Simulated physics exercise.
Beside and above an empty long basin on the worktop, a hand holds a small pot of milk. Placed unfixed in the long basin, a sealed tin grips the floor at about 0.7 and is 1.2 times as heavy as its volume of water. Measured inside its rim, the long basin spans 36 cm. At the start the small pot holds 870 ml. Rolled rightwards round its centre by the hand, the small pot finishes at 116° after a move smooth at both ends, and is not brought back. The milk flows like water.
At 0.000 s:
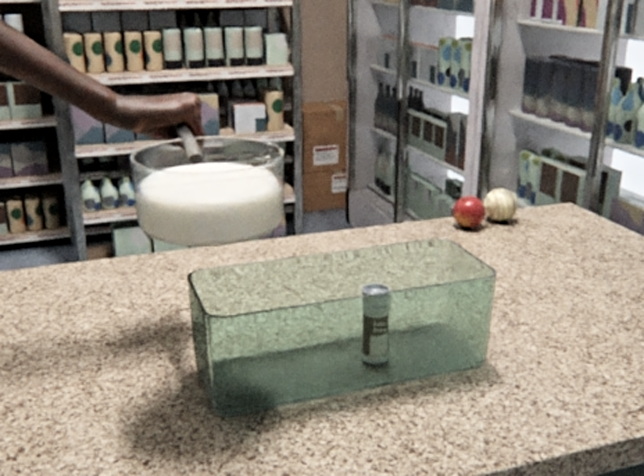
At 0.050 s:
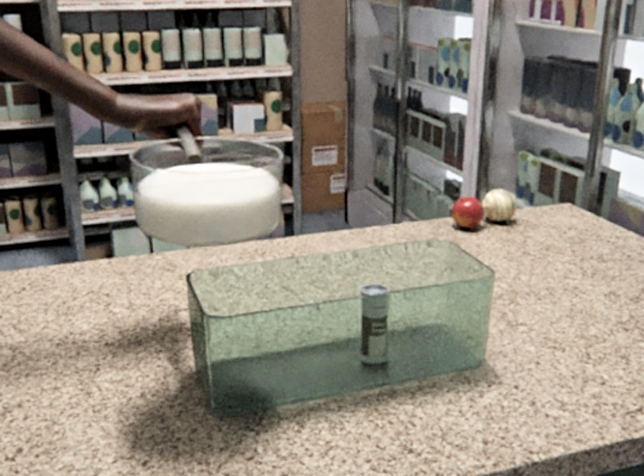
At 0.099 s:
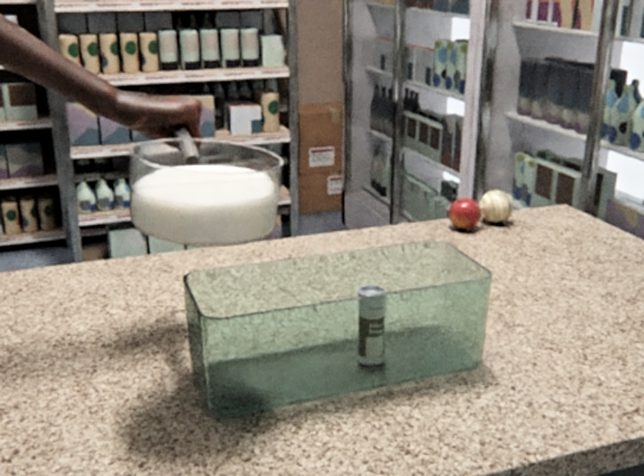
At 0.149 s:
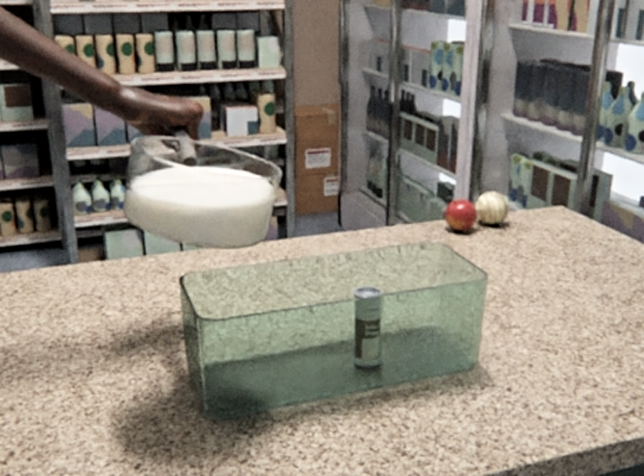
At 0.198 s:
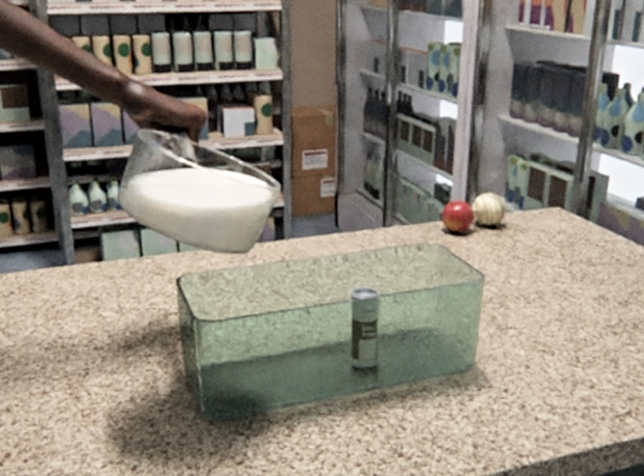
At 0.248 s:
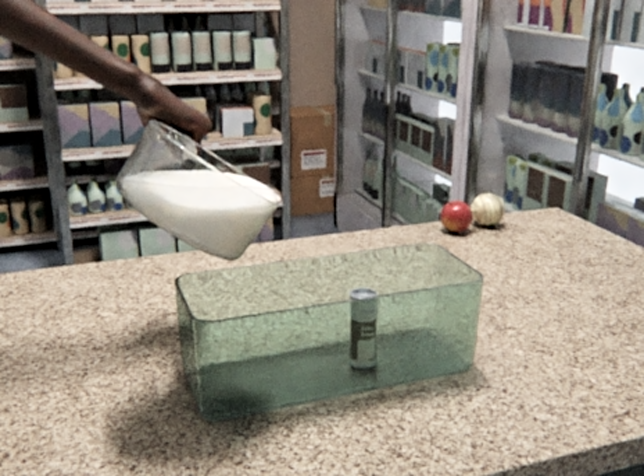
A hand reaching in from the left holds a clear round pot of white milk above a speckled stone worktop, seen from slightly above in a shop lined with stocked shelves. Below it sits a long green transparent basin, with a small pale tin visible at it and a red and a cream round object behind, right. The hand rolls the pot steadily rightwards, the milk reaching its lower rim, while the view drifts slightly.
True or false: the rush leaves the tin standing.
True.
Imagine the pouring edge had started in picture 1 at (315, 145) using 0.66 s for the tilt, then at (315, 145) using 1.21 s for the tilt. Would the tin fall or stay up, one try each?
Try 1: Tipped over; try 2: Still standing.
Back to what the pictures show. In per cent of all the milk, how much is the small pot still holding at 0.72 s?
I'd say some 3 per cent remains.
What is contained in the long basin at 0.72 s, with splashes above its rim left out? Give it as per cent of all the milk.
Roughly 94 per cent.
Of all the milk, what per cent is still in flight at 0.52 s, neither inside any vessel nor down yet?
Near 34 per cent at that time.
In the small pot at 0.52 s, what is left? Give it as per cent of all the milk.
Fraction remaining: Approx. 20 per cent.
By 0.52 s the tilt is 104° and 20 per cent is still to pour; the tin stands where it began.
By 0.72 s the tilt is 116° and 3 per cent is still to pour; the tin stands where it began.
By 0.93 s the tilt is 116° and 0 per cent is still to pour; the tin stands where it began.
By 1.16 s the tilt is 116° and 0 per cent is still to pour; the tin stands where it began.
At rest the tin stands where it began.
